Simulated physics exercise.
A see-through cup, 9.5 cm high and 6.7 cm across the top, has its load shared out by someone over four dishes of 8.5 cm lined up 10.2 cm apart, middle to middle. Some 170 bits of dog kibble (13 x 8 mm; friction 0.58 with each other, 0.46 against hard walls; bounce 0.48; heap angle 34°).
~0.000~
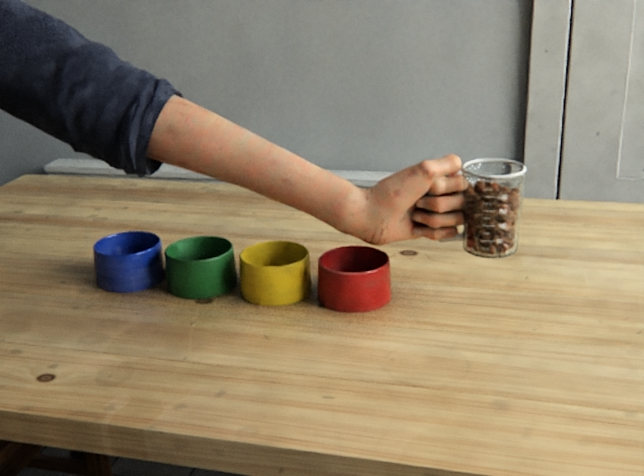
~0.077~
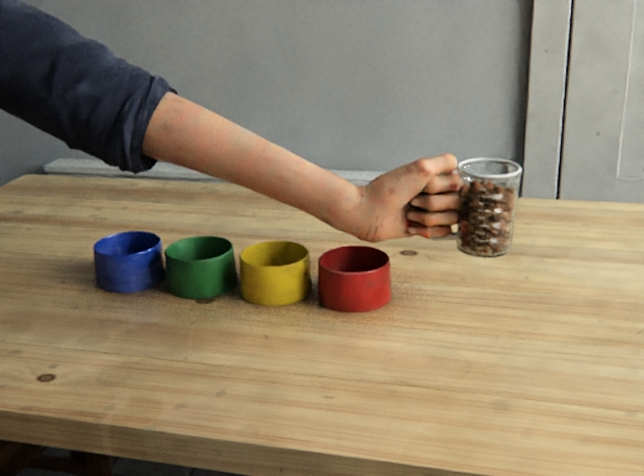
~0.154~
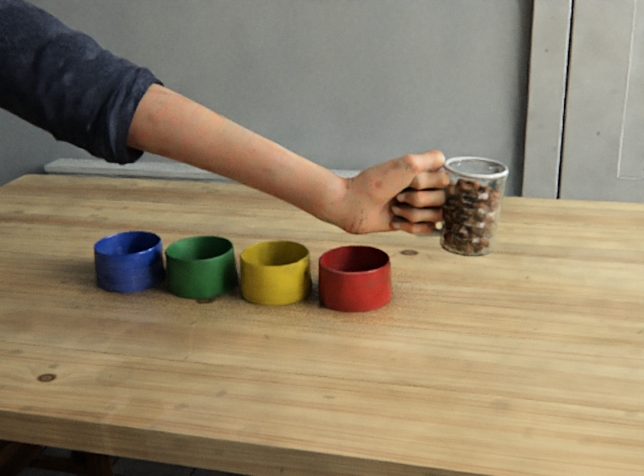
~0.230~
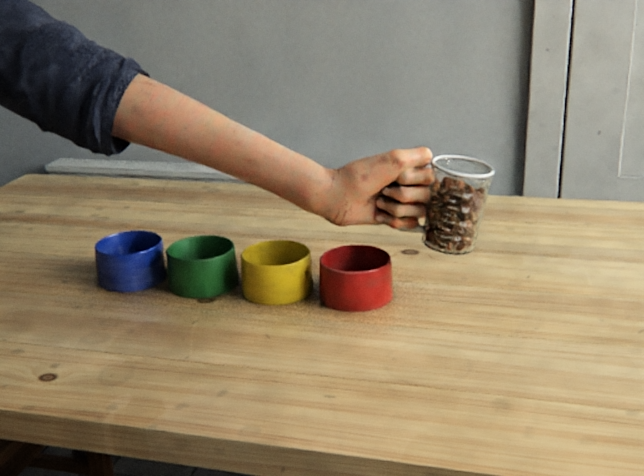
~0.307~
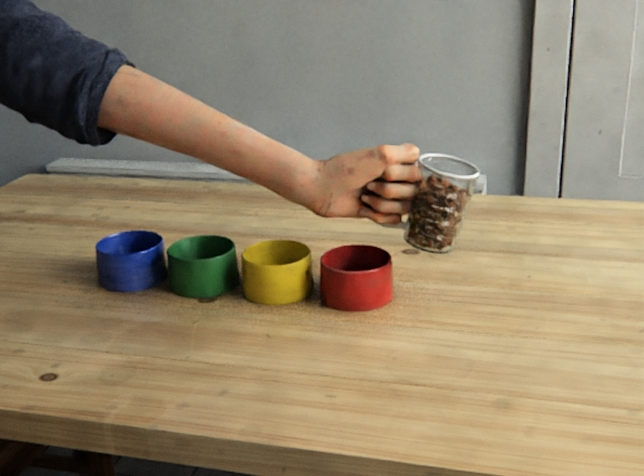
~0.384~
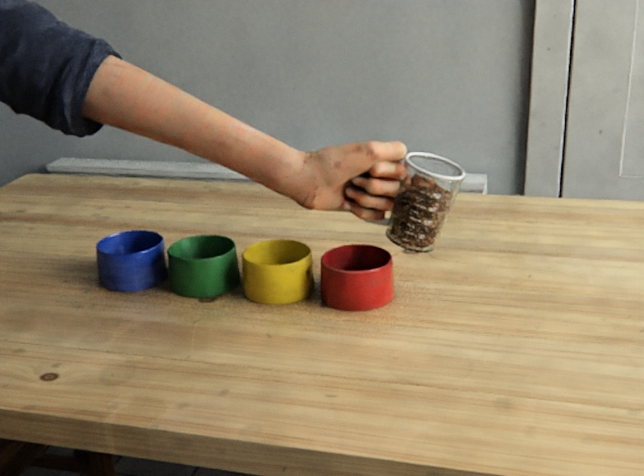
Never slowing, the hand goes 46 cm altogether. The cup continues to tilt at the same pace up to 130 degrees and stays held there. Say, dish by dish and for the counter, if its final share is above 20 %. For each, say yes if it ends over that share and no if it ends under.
One by one: Red: A share of a fifth at most; blue: A share of a fifth at most; green: A share larger than a fifth; yellow: A share of a fifth at most; counter: A share larger than a fifth.
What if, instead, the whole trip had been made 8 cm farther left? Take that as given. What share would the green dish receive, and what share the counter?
Shares would be green 0 and counter 10.
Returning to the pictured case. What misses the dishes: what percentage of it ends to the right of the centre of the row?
The answer is some 0 per cent.
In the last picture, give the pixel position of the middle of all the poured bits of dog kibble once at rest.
I'd put it at about (178, 274).
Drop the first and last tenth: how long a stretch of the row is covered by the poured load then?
10 cm, roughly.
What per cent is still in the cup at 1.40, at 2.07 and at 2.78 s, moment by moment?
Approx. 100 / 95 / 0 percent.
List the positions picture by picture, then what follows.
In the first frame, cup at (492, 209), tilt 0 degrees, lip at (525, 169), moved 0.0 cm; middle of the pieces at (492, 219); red dish at (354, 259); yellow dish at (274, 254); green dish at (199, 249); blue dish at (127, 243).
In the second frame, cup at (486, 208), tilt 1 degrees, lip at (520, 170), moved 0.6 cm; middle of the pieces at (486, 219).
In the third frame, cup at (471, 207), tilt 5 degrees, lip at (507, 171), moved 2.4 cm; middle of the pieces at (470, 217).
In the fourth frame, cup at (455, 206), tilt 9 degrees, lip at (493, 172), moved 4.3 cm; middle of the pieces at (454, 216).
In the fifth frame, cup at (439, 205), tilt 13 degrees, lip at (478, 173), moved 6.2 cm; middle of the pieces at (437, 214).
In the sixth frame, cup at (423, 203), tilt 17 degrees, lip at (463, 175), moved 8.2 cm; middle of the pieces at (420, 213); red dish at (356, 258); yellow dish at (277, 253); green dish at (202, 247); blue dish at (130, 243). The cup turns about 50 degrees a second and travels 25 cm a second.
Then, at 1.40 s, tilt 69 degrees; cup holds 100 %.
After 2.07 s, tilt 104 degrees; cup holds 95 %, green 5 %.
After 2.78 s, tilt 130 degrees; cup holds 0 %, blue 15 %, green 35 %.
By 3.4 s all is still; red 0 %, blue 10 %, green 35 %, yellow 0 %, counter 55 %.
